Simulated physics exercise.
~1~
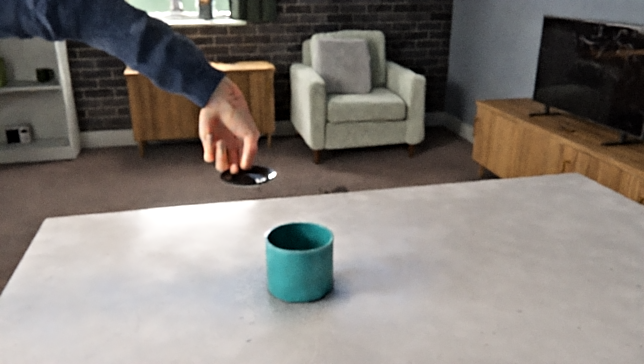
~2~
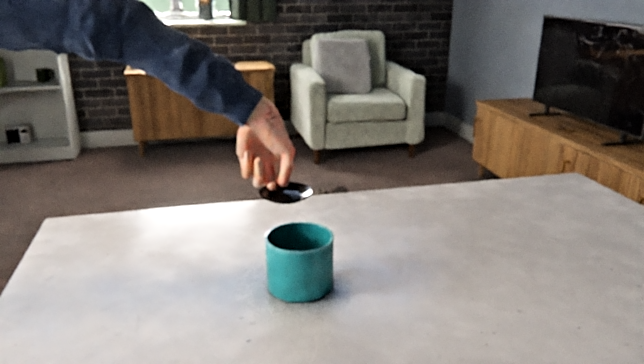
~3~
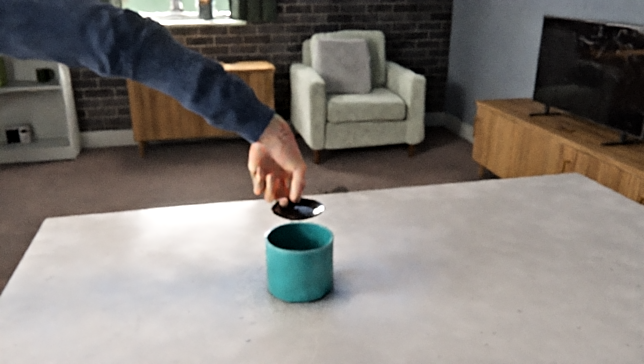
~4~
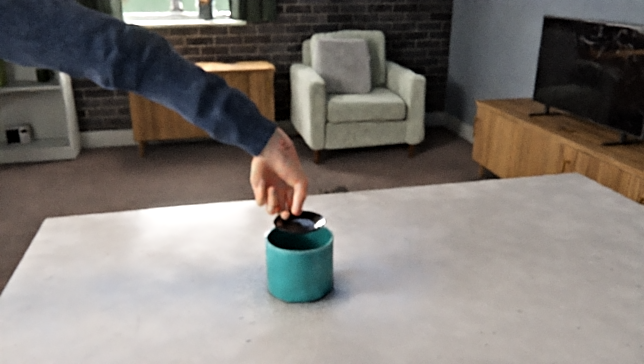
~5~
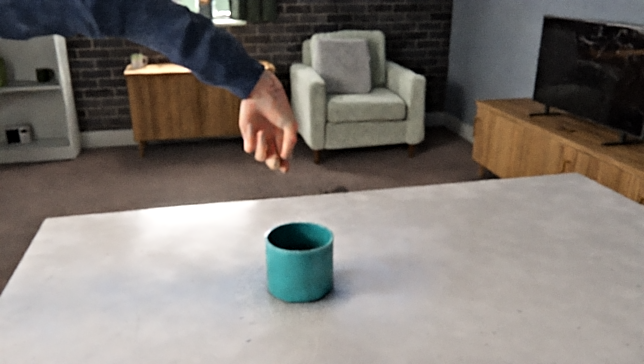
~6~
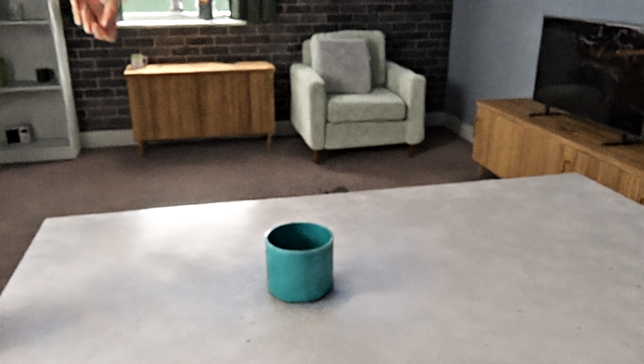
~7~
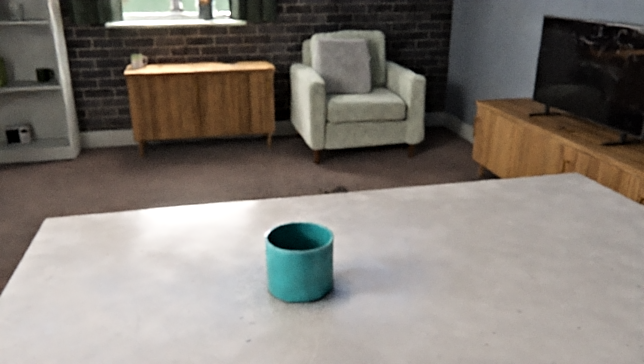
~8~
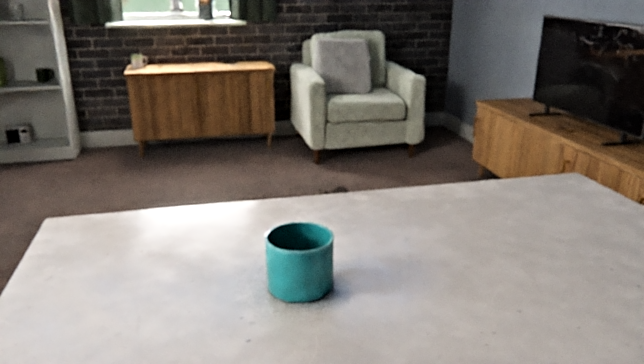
A teal pot stands near the middle of a pale tabletop, seen from slightly above by a still camera, in a living room with a light armchair, wooden cabinets and a dark brick wall. From the left, a hand in a navy sleeve carries a small black saucer over the table. It moves right and lowers the saucer onto the pot's opening, as if fitting a lid. The saucer slips past the rim and drops inside as the fingers let go. The hand withdraws to the upper left, leaving the pot uncovered with the saucer out of sight.
